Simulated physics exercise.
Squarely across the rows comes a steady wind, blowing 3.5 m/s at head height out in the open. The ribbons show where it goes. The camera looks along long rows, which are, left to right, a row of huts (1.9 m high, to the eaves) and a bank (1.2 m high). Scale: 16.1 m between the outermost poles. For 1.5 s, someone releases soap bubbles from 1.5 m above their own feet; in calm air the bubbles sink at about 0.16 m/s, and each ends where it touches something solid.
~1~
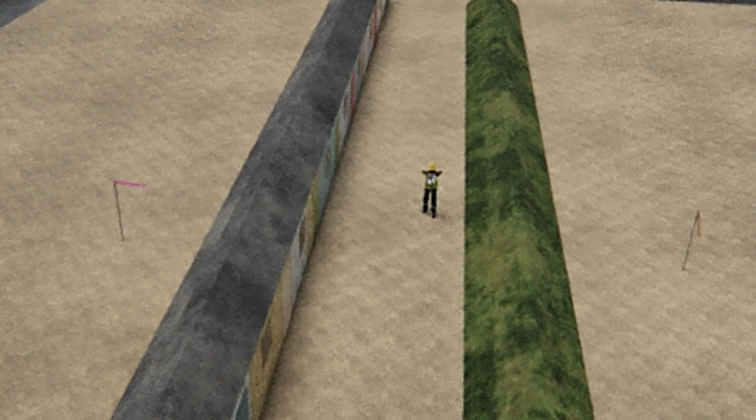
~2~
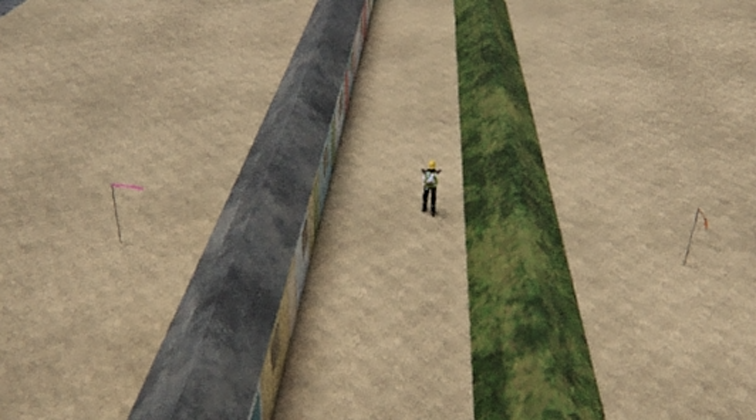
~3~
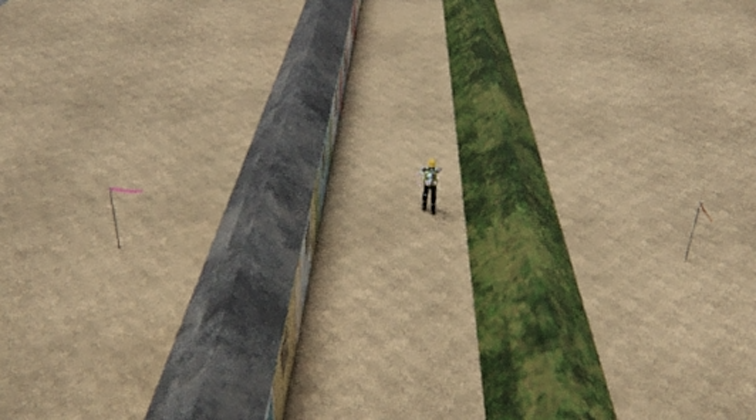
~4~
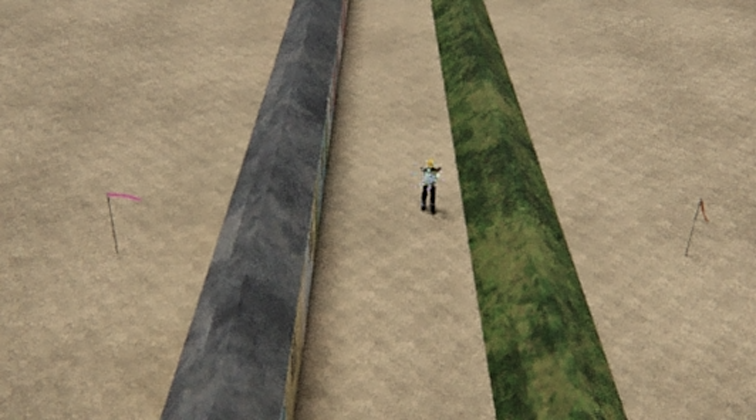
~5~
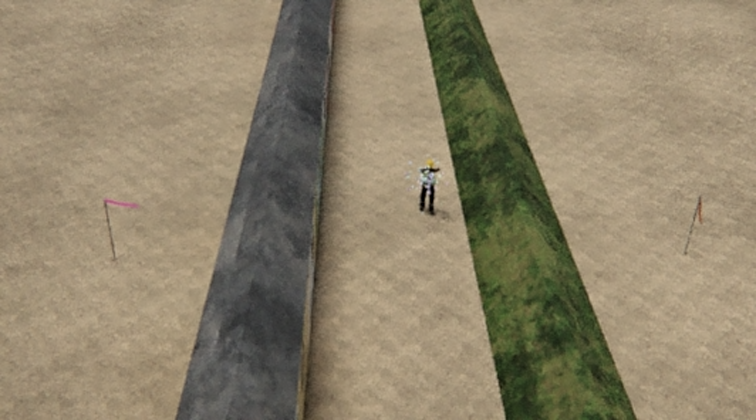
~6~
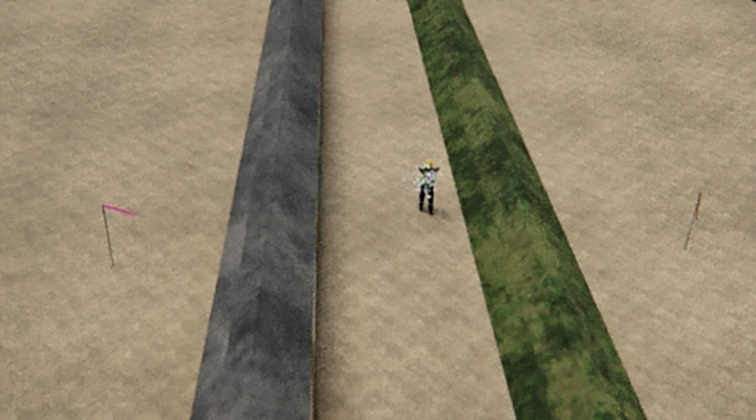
Pale bubbles spreading leftward around a person standing between a dark-roofed row and a green bank, ribbons fluttering on either side.
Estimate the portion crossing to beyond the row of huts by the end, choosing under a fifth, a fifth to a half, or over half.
My estimate is under a fifth.
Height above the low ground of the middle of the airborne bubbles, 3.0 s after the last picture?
1.4 m.
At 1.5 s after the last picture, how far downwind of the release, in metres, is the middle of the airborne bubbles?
Reading: Near 0.5 m.
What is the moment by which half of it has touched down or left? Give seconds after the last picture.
I'd say it happens close to 11.5 seconds.
Then, 1.5 s after the last picture, 99 % is in the air or yet to come; 0 % is beyond the row of huts; the middle of what still flies is 1.3 m above the low ground, near (413, 184).
Then, 3.0 s after the last picture, 92 % is in the air or yet to come; 0 % is beyond the row of huts; the middle of what still flies is 1.4 m above the low ground, near (402, 181).
Then, 6.9 s after the last picture, 68 % is in the air or yet to come; 0 % is beyond the row of huts; the middle of what still flies is 1.6 m above the low ground, near (384, 172).
Then, 19.0 s after the last picture, 29 % is in the air or yet to come; 0 % is beyond the row of huts; the middle of what still flies is 1.6 m above the low ground, near (420, 172).
Then, 44.0 s after the last picture, 5 % is in the air or yet to come; 0 % is beyond the row of huts.
